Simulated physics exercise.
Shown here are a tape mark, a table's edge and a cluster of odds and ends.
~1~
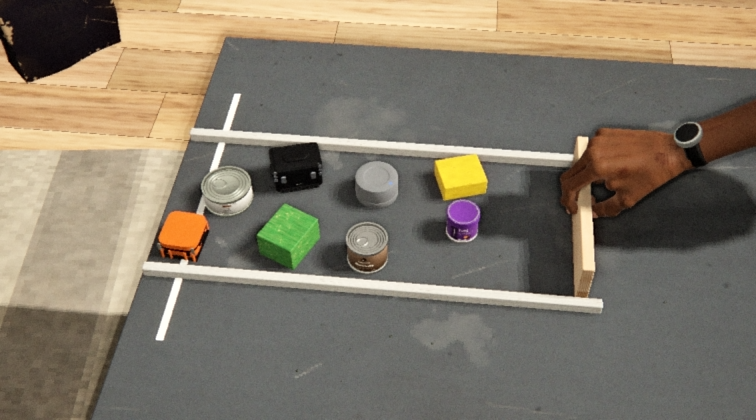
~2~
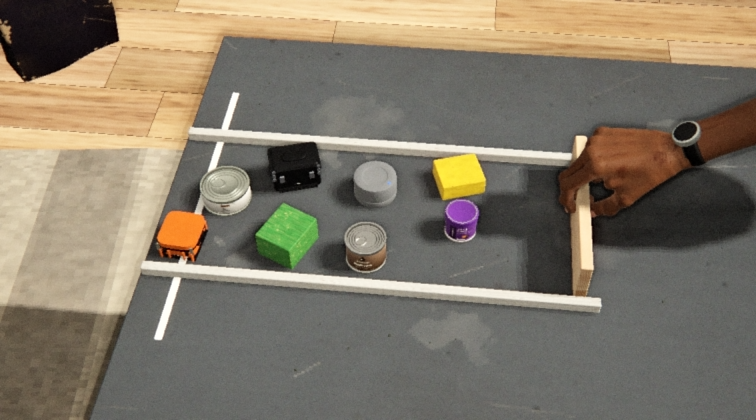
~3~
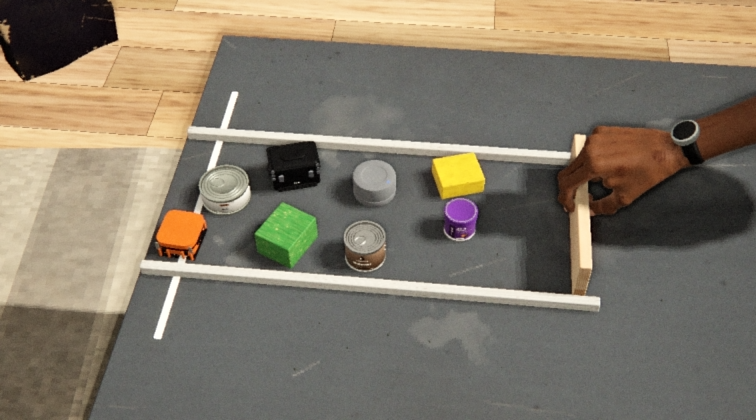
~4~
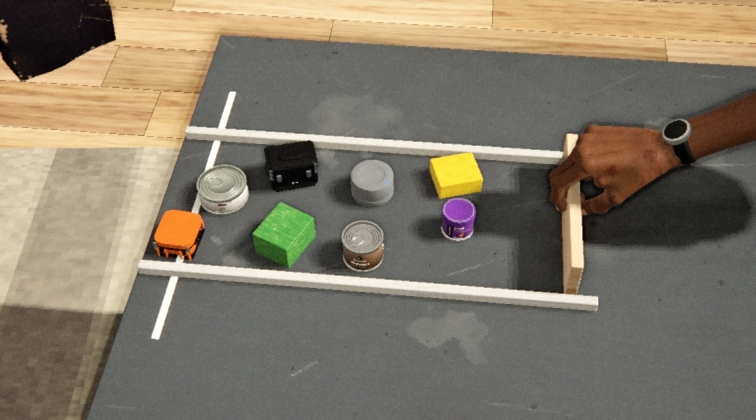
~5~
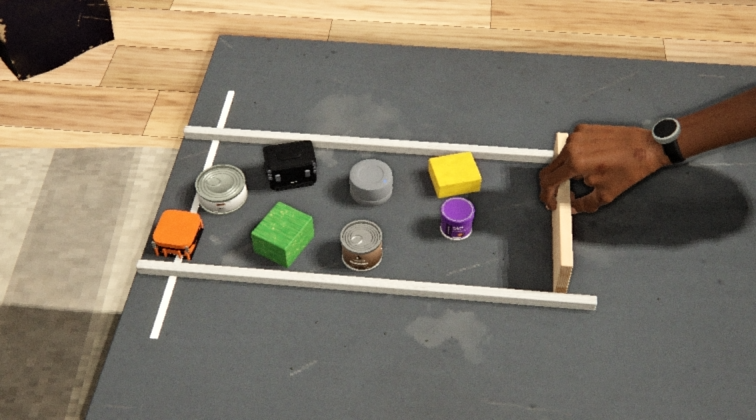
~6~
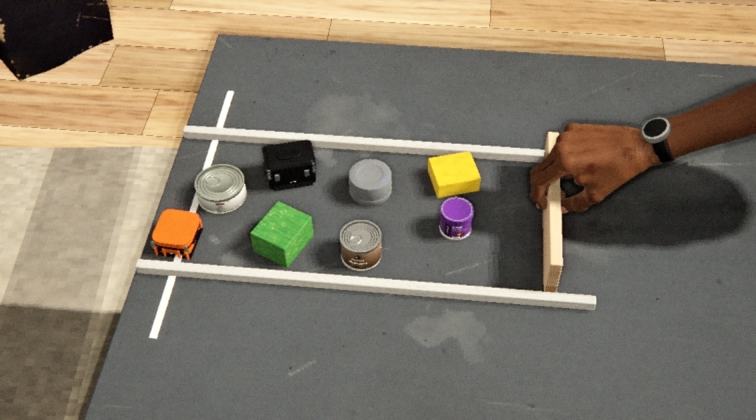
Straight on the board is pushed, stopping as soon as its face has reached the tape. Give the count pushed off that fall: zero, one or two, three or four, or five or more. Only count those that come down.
Count: Three or four.
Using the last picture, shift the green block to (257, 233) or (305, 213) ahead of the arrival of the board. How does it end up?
First spot, it is pushed off; second spot, it is pushed off.
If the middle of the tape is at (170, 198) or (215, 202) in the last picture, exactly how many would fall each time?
Try by try, 8 and 3.
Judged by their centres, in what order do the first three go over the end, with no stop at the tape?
First the orange case, next the white tin, last the black case.
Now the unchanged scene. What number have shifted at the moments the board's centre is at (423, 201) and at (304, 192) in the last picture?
It comes to 3 for the first spot, 7 for the other.
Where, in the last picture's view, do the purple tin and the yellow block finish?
In the last picture the purple tin sits around (176, 201) and the yellow block around (189, 148).
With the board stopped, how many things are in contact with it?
It touches 4.
Early on, none off yet; orange case at rest near (178, 235); white tin at rest near (221, 189); black case at rest near (290, 165).
A while later, none off yet; orange case at rest near (178, 235); white tin travelled a little near (198, 193); black case travelled about its own width near (242, 163).
Finally, the number that fall off is three or four; lost, green block, black case, white tin and orange case.
